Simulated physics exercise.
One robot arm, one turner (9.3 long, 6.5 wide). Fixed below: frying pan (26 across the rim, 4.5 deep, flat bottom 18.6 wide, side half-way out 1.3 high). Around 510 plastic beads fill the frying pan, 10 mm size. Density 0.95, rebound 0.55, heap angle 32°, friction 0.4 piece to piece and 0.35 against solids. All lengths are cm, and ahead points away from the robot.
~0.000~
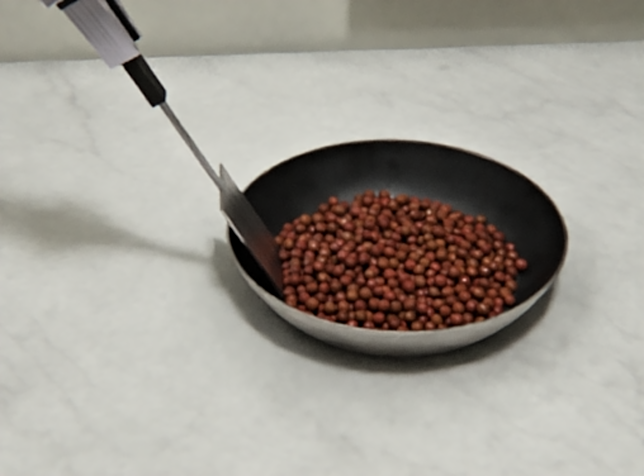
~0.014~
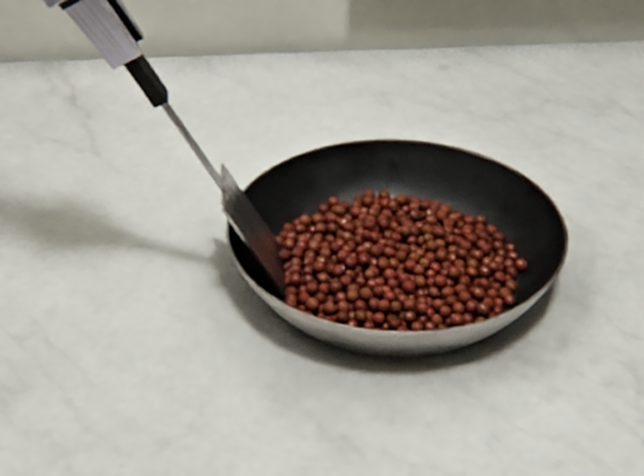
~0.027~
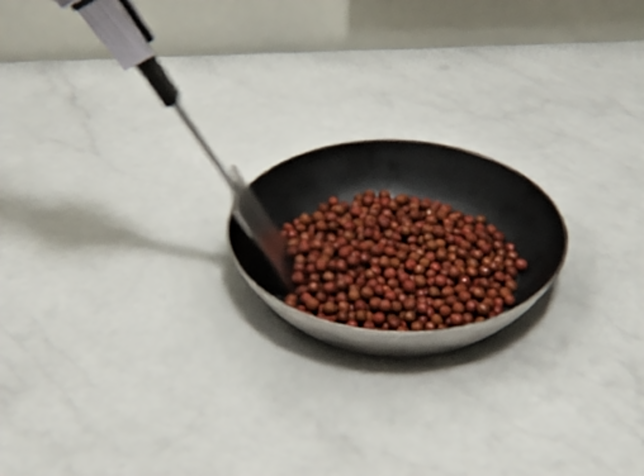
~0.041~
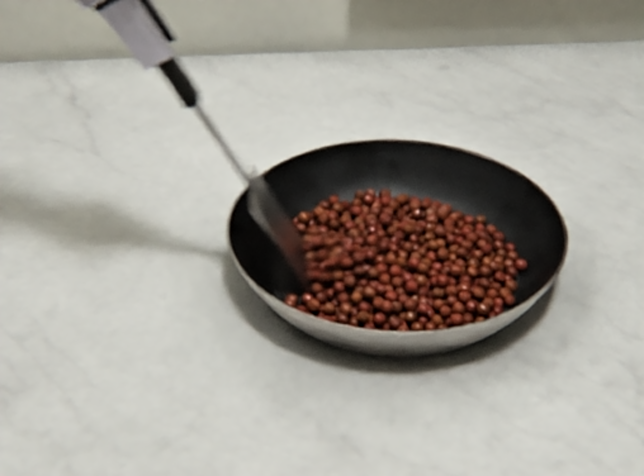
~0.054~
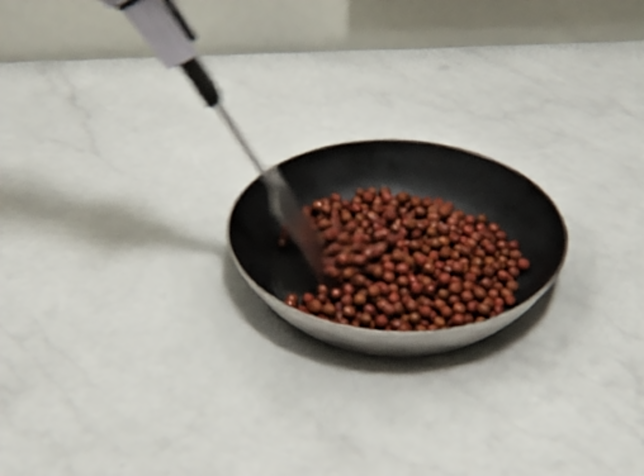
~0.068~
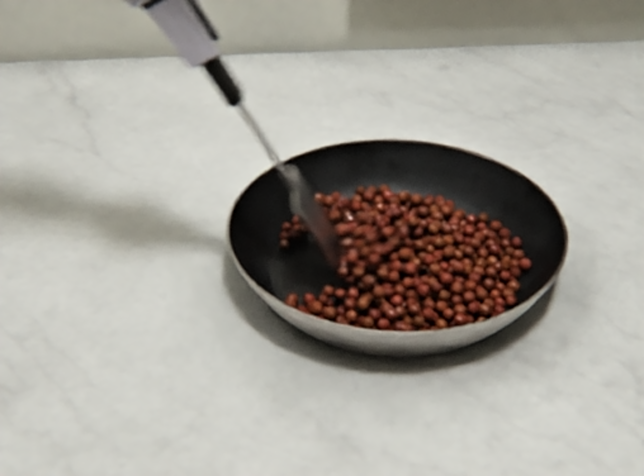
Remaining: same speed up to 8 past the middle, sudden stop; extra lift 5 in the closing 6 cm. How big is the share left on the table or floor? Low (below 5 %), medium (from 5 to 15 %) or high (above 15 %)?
Answer: Medium; from 5 to 15 % of the plastic beads finish on the table or floor.
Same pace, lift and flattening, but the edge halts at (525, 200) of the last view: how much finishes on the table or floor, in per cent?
About 10 per cent.
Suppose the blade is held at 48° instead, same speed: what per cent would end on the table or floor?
In that case some 10 per cent.
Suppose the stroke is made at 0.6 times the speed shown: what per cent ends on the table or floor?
Some 0 per cent.
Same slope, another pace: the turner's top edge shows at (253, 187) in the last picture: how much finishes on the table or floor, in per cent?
About 0 per cent.
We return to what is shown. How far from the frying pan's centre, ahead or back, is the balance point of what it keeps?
About 3.5 cm ahead.
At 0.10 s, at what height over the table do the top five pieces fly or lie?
About 5 cm.
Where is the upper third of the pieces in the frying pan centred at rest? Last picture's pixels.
Near (490, 256).
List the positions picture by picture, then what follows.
The first frame shows turner top edge at (221, 186), sloping 62°; upper third of the load around (393, 256), from x 280 to 520, top at y 195; 506 in the frying pan.
The second frame shows turner top edge at (223, 186), sloping 62°; upper third of the load around (390, 256), from x 280 to 520, top at y 195.
The third frame shows turner top edge at (233, 187), sloping 62°; upper third of the load around (385, 256), from x 280 to 520, top at y 195.
The fourth frame shows turner top edge at (252, 187), sloping 62°; upper third of the load around (388, 257), from x 280 to 520, top at y 195.
The fifth frame shows turner top edge at (273, 186), sloping 62°; upper third of the load around (389, 253), from x 280 to 525, top at y 195.
The sixth frame shows turner top edge at (293, 186), sloping 62°; upper third of the load around (393, 253), from x 285 to 525, top at y 190; 506 in the frying pan.
After 0.10 s, sloping 62°, highest piece 5 above the table; 506 in the frying pan.
After 0.13 s, sloping 62°, highest piece 6 above the table; 506 in the frying pan.
After 0.35 s, sloping 62°, highest piece 6 above the table; 456 in the frying pan, 48 on the table or floor, 2 on the blade or in flight.
After 1.40 s, sloping 62°, highest piece 4 above the table; 456 in the frying pan, 50 on the table or floor.
At rest, 456 in the frying pan, 50 on the table or floor. That is 10 % on the table or floor.
